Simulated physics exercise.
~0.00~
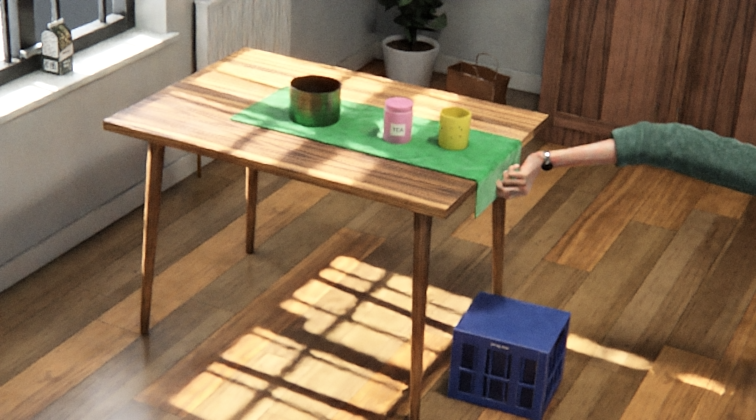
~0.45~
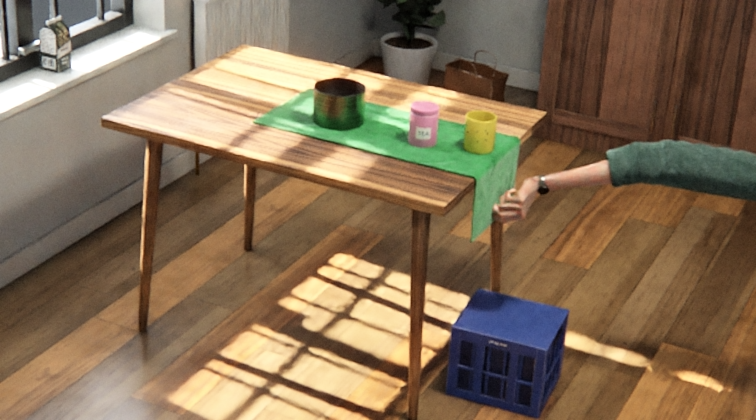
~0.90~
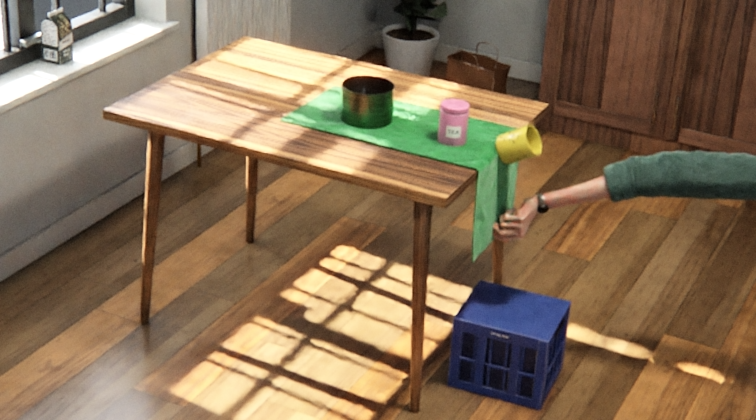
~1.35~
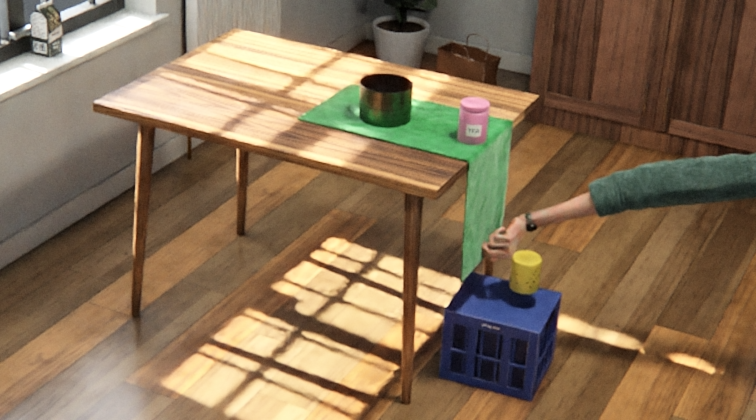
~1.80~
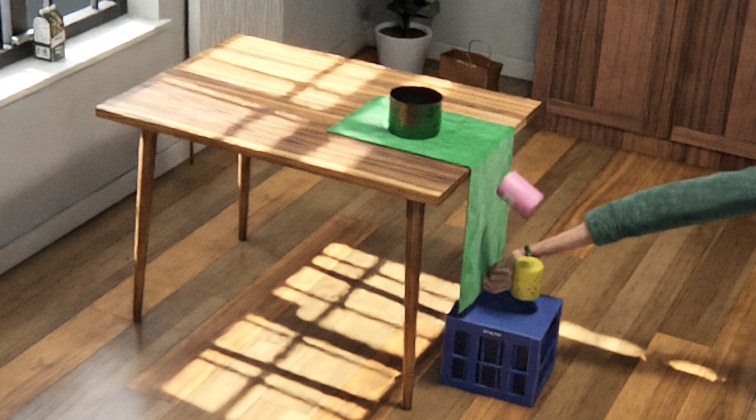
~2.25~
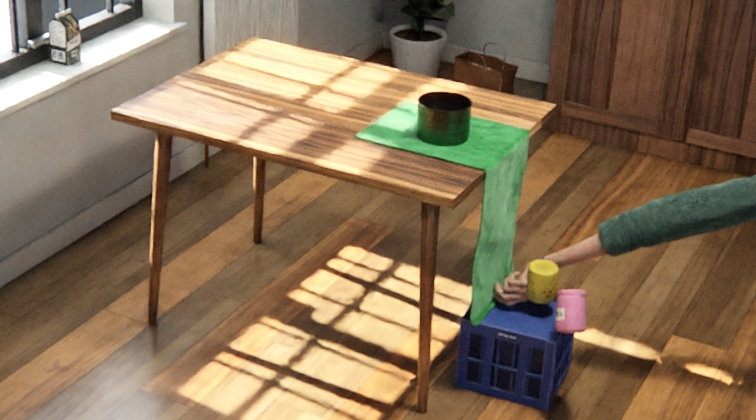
A green cloth lying across a sunlit wooden table, with a dark pot, a pink jar and a yellow mug standing on it, is pulled to the right by a hand in a green sleeve. The cloth slides over the table's edge, carrying all three items along. The yellow mug tips over the end first and lands on the blue crate below. As the hand keeps drawing the hem down to the crate, the pink jar topples off too. Finally, the jar leans beside the mug at the crate, while the pot remains upright on the table.
